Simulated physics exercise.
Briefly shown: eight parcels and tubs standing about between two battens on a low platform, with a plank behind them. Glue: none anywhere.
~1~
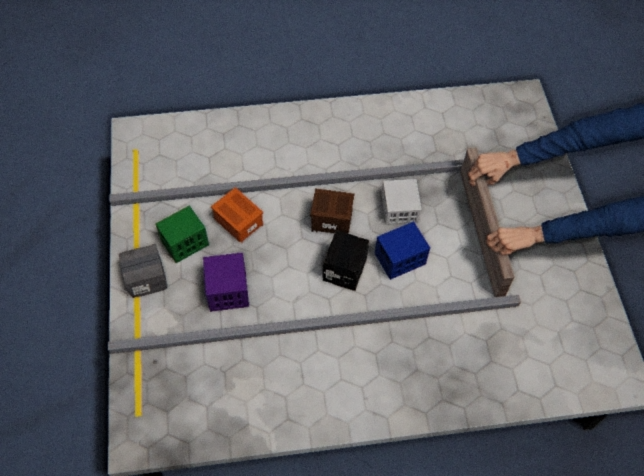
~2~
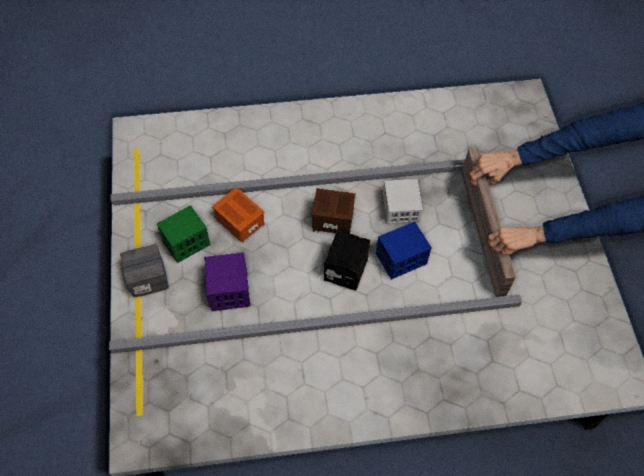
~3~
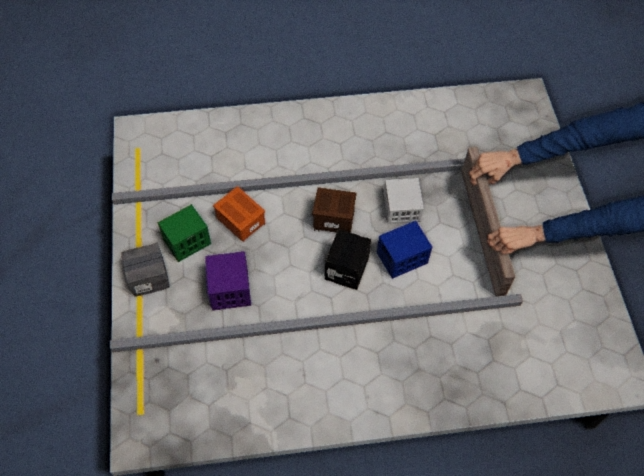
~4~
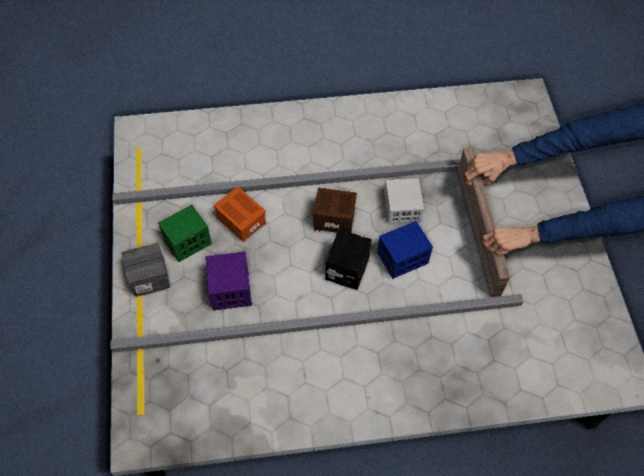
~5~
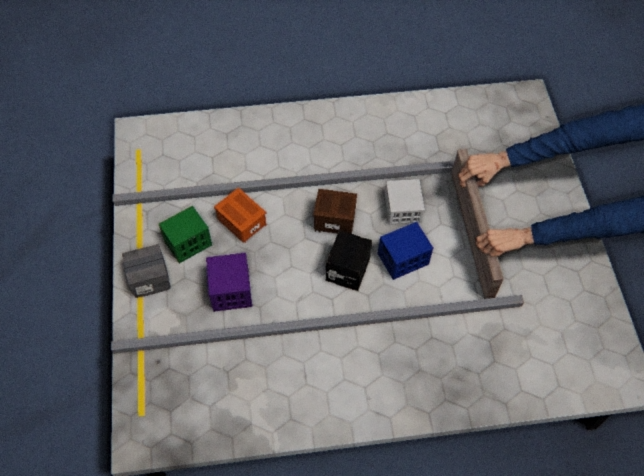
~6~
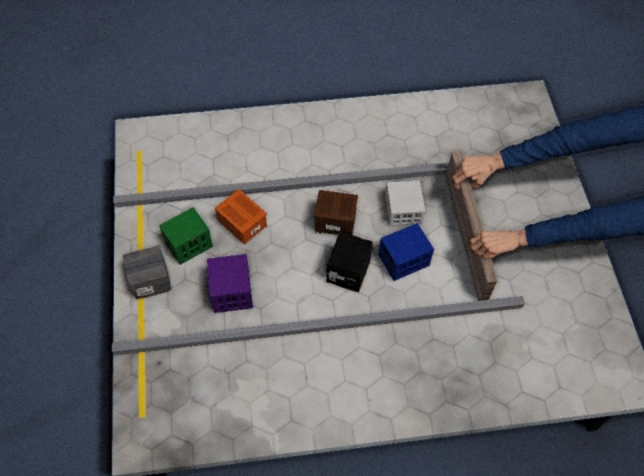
A wooden plank, gripped by two hands in blue sleeves, rests at first at the right end of two grey rails, behind eight coloured crates and boxes. The hands then push it slowly a short way left toward the blue and white crates, while all the crates stay in place.
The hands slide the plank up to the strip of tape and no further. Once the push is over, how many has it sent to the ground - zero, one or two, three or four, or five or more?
Looks to me like the count going over is upwards of four.
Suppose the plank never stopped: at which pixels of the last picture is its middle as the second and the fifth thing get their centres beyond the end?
At (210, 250) for the second, at (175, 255) for the fifth.
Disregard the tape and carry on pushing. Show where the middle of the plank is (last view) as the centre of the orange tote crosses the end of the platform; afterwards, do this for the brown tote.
First near (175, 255), second near (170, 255).
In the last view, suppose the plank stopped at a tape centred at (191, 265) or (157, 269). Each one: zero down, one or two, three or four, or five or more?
Taking the two places as listed: Three to four, then five or more.
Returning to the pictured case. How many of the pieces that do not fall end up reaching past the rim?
The number is 2.
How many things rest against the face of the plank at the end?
2 in contact.
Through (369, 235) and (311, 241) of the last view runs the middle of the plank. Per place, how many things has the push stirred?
Tally at point one: 4; at point two: 7.
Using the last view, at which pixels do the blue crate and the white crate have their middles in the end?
The blue crate settles near (117, 278); as for the white crate, near (122, 233).
Soon after, none off yet; grey parcel at rest near (147, 273); green crate at rest near (187, 236); purple crate at rest near (230, 284).
Then, none off yet; grey parcel moved a little near (135, 279); green crate moved about its own width near (159, 242); purple crate moved about its own width near (192, 289).
Further on, one off so far; grey parcel falling near (83, 356); green crate moved well along near (109, 259); purple crate moved well along near (105, 300).
At rest, the number that fall off is five or more; fallen, black parcel, brown tote, orange tote, purple crate, green crate and grey parcel.
